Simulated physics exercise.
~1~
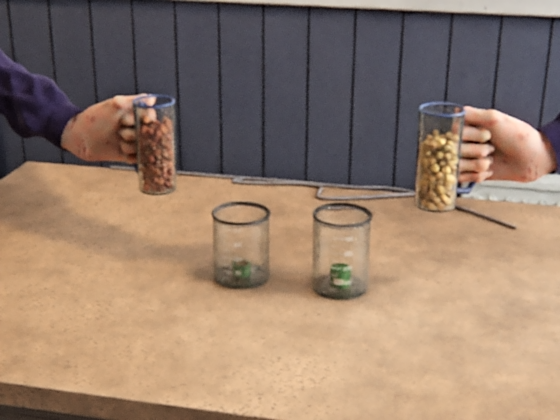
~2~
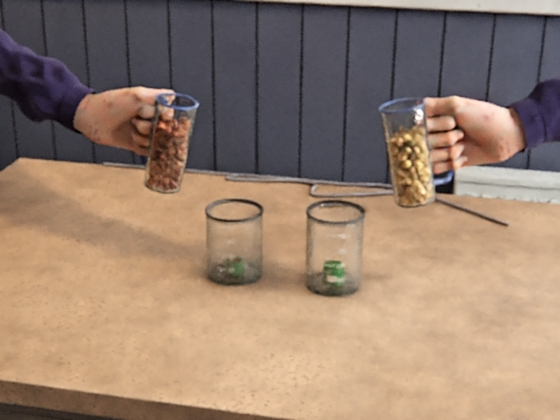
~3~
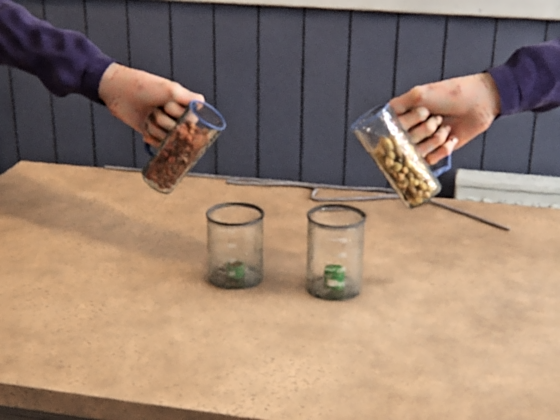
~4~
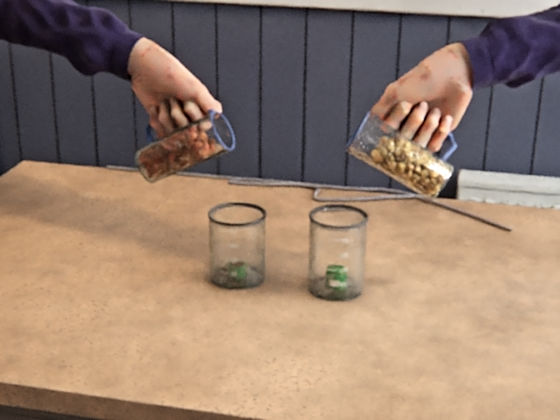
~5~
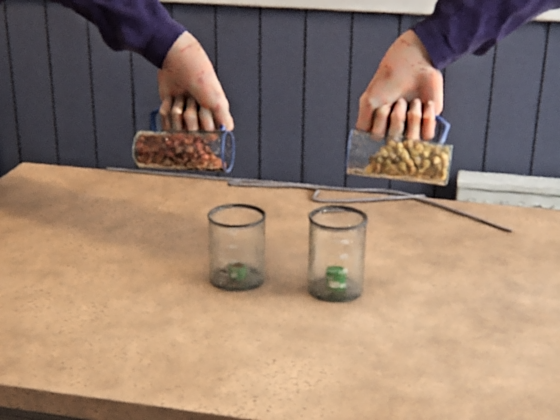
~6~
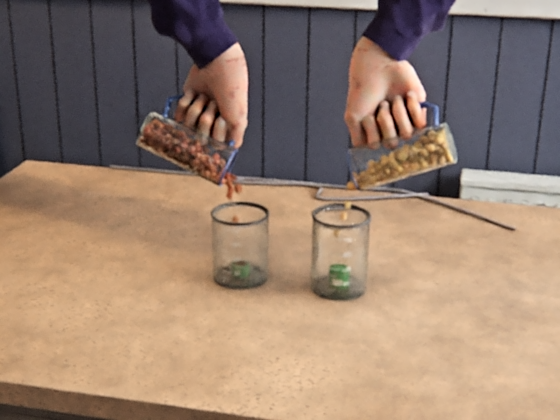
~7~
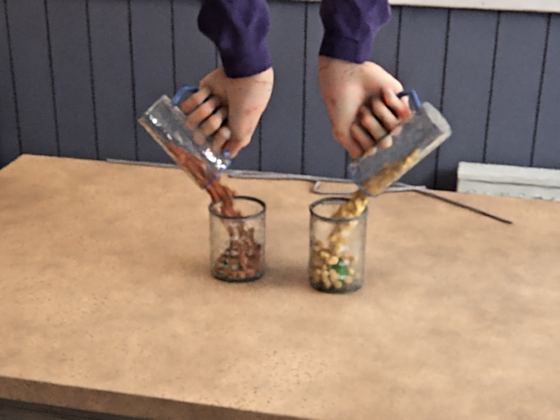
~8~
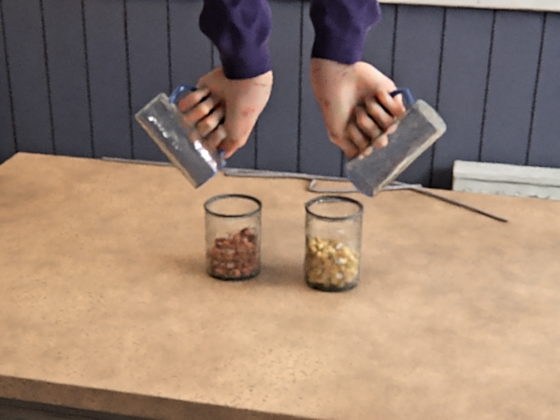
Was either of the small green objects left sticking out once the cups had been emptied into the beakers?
No, neither was left showing. The reddish pieces buried the object on the left, and the yellowish pieces buried the one on the right.
